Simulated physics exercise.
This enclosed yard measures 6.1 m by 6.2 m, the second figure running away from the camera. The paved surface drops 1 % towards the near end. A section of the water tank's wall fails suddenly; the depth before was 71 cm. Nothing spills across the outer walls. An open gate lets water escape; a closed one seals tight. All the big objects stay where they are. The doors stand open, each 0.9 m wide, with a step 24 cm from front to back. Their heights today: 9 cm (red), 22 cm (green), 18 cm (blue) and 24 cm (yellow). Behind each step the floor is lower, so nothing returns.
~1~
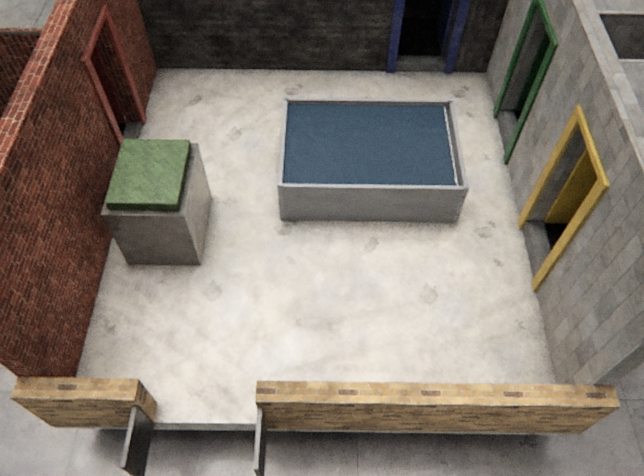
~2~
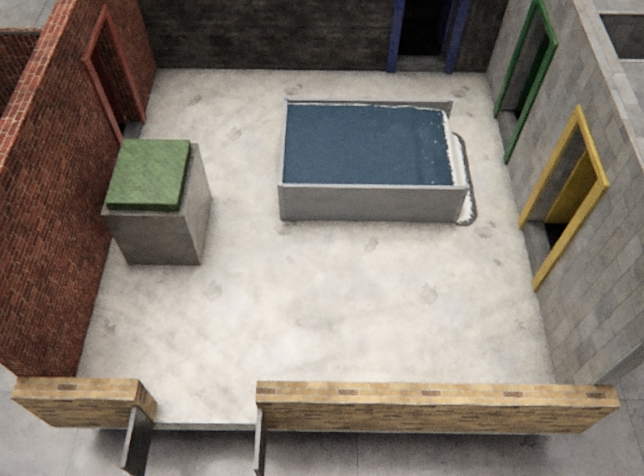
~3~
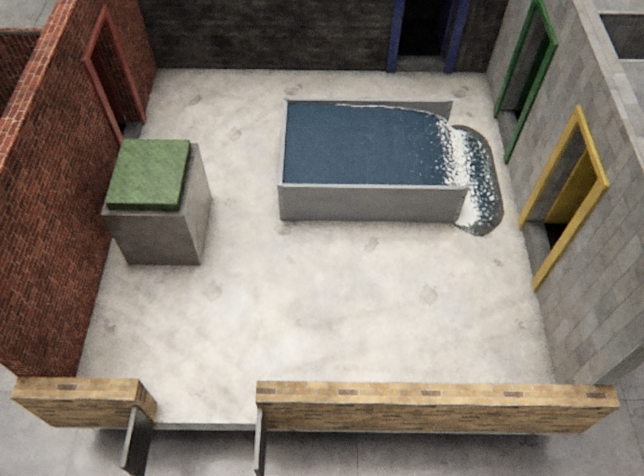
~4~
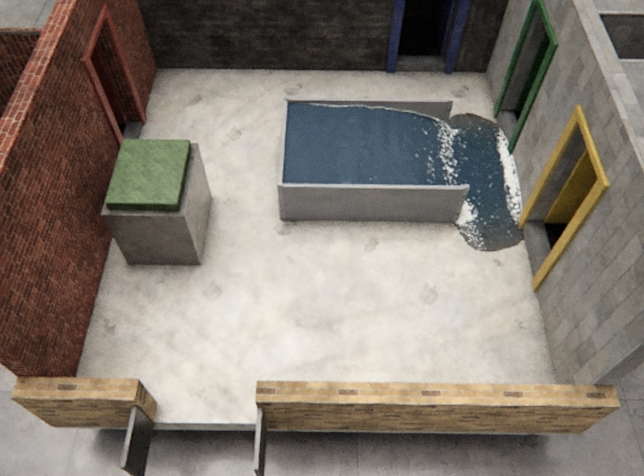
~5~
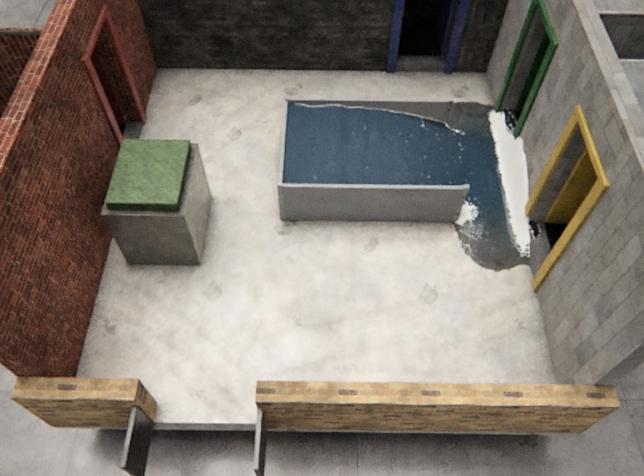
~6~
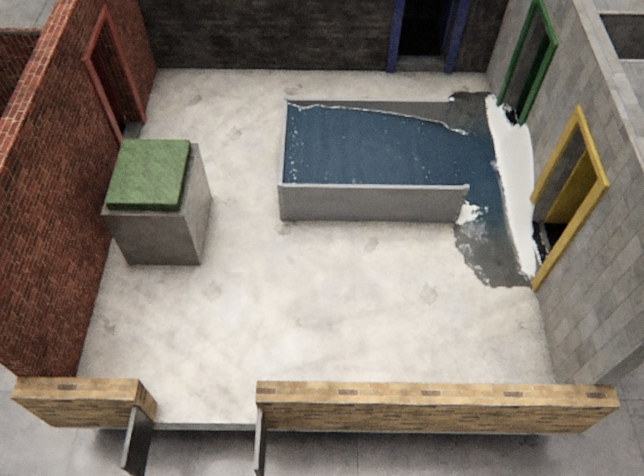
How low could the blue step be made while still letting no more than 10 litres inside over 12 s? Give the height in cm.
Some 23 cm above the ground.
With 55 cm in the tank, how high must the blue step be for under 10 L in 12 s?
Then roughly 18 cm.
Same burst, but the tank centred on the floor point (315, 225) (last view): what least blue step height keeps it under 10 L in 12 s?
Then roughly 20 cm.
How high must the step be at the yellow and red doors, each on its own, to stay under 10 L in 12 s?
About 26 cm at yellow and 13.0 cm at red.
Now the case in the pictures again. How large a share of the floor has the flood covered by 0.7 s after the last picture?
Some 15 per cent of it.
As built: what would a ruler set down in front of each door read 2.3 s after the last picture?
In cm: Red 0, green 27, blue 24, yellow 20.
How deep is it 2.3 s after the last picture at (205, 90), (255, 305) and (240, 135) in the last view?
In that order: 0, 0 and 0 cm.
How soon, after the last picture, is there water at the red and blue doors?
Red 3.4 s, blue 0.8 s.
Then, 0.7 s after the last picture water covers 15 % of the floor, deepest (52 cm) near (502, 181); it has not reached the blue door.
Then, 2.3 s after the last picture water covers 45 % of the floor, deepest (36 cm) near (480, 81); 24 cm at the blue door, 15 litres in over its 18 cm step.
Then, 11.3 s after the last picture water covers 95 % of the floor, deepest (12 cm) near (160, 194); 4 cm at the blue door, 29 litres in over its 18 cm step.
At the blue door as built, the water peaked near 24 cm, 2.1 s after the last picture.
With a step of 20 cm, 19 litres would have come in within the 12 s; with 27.5 cm, 2 litres. So under 10 litres takes about 23 cm.
